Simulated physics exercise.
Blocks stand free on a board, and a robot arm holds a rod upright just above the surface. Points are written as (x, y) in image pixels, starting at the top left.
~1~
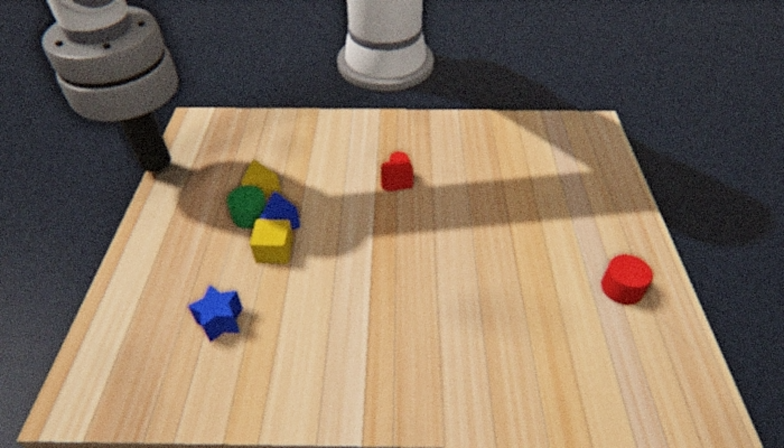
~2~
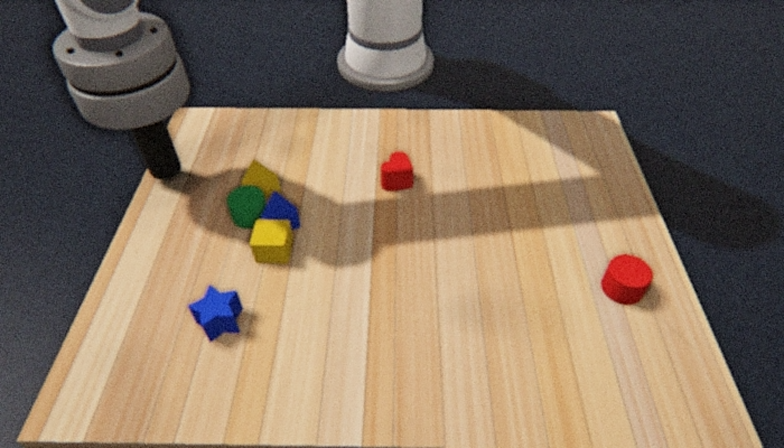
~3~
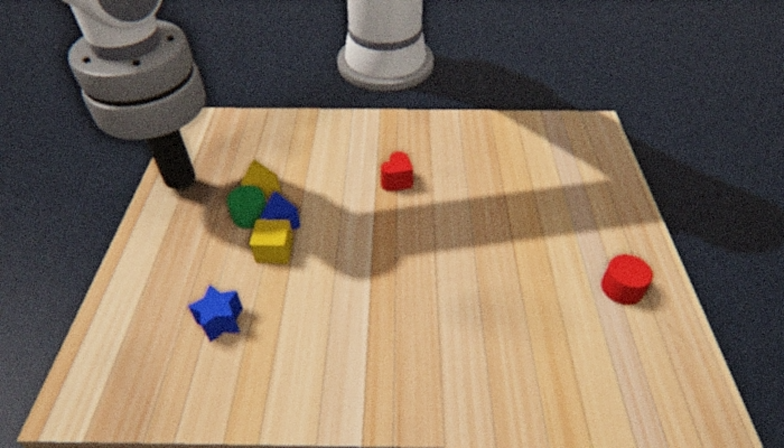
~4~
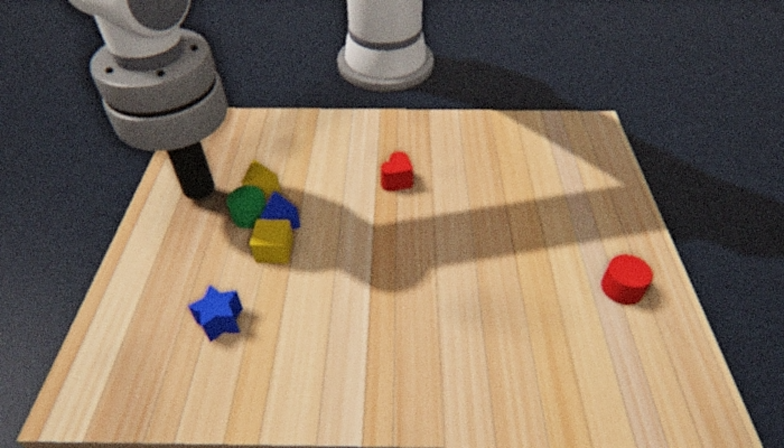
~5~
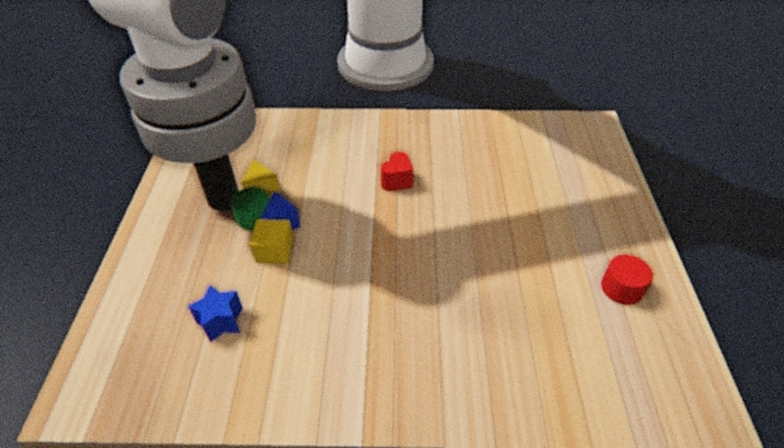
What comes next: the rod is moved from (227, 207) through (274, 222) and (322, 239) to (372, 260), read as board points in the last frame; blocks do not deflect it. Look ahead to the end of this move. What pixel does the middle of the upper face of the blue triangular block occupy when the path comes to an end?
It is going to be at (428, 217).
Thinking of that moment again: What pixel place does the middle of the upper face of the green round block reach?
At the end it should sit near (408, 234).
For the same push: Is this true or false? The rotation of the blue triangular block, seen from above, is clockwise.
The statement is incorrect.
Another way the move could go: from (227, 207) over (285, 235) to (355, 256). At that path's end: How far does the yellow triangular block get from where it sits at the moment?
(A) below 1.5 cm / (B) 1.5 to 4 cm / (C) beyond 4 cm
Answer: A.
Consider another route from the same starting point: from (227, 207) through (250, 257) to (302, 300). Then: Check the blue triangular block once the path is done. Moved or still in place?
The block moves away from its spot.
The first path, step by step. One third of the way, rod at (273, 215); green round block at (303, 211); yellow triangular block at (260, 171); blue triangular block at (333, 215).
Two thirds of the way, rod at (321, 232); green round block at (356, 224); yellow triangular block at (260, 171); yellow square block at (271, 235), turned 15° clockwise; blue triangular block at (387, 222), turned 15° anticlockwise.
At the end, rod at (372, 253); green round block at (408, 234); yellow triangular block at (260, 171); yellow square block at (271, 235), turned 15° clockwise; blue triangular block at (428, 216), turned 55° anticlockwise.
